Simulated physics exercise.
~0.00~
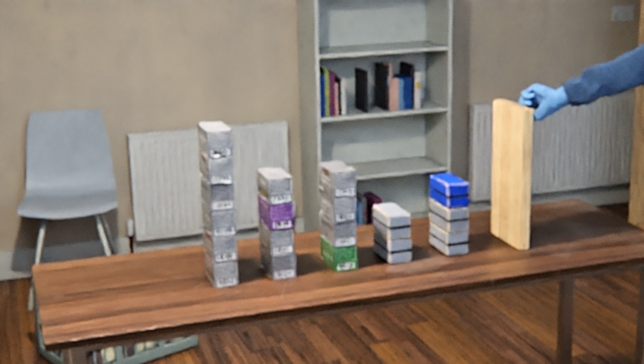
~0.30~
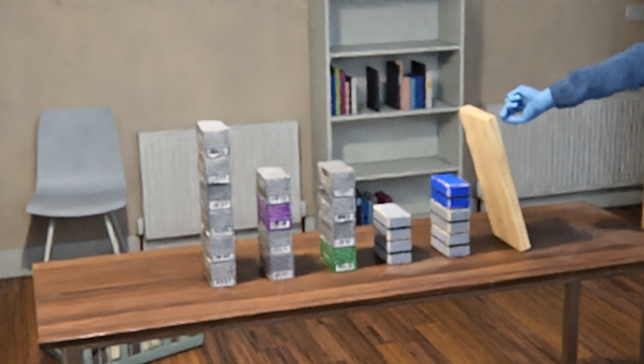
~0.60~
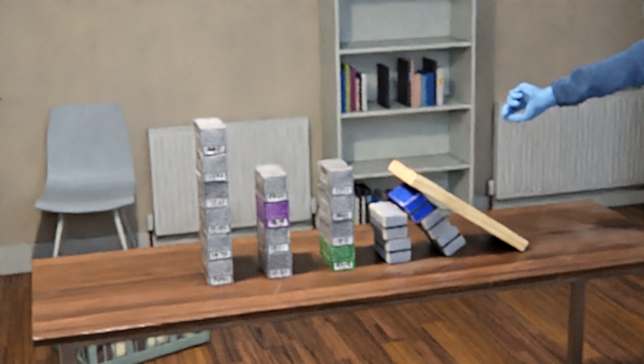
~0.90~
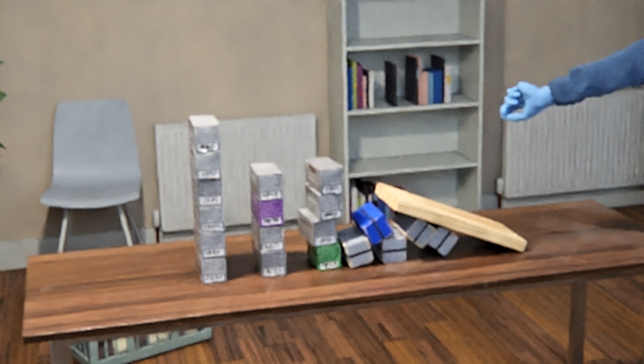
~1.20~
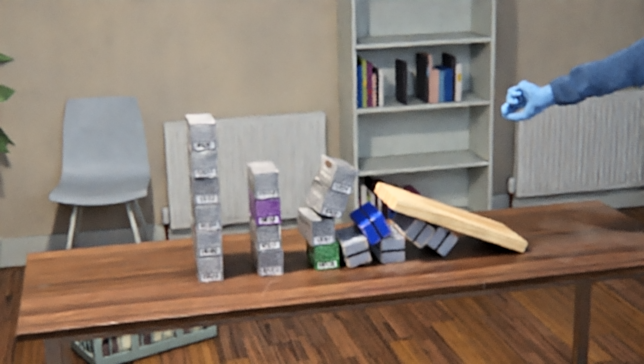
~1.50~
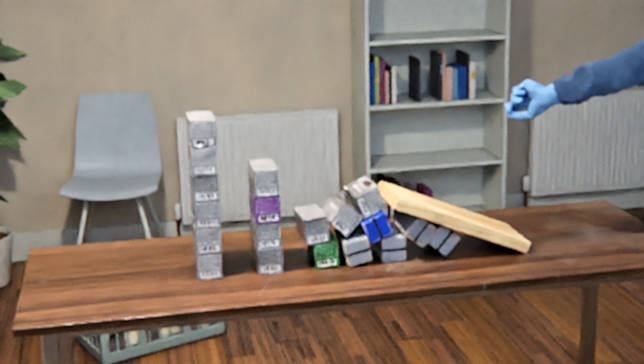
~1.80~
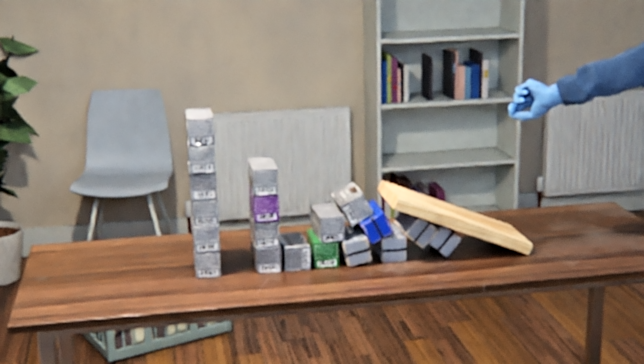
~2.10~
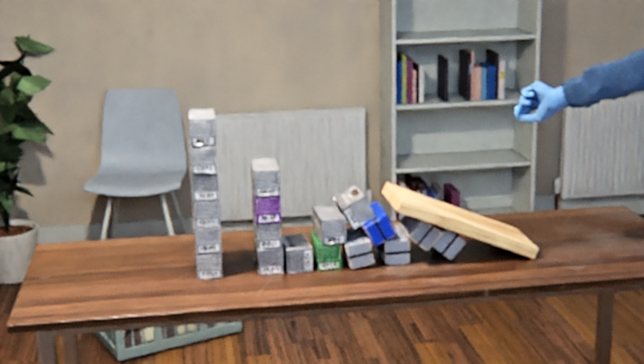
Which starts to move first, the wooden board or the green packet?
The wooden board starts to move first. It tips over onto the stacks while the green packet is still in its place, and the green packet shifts only later, as the stack above it comes apart.
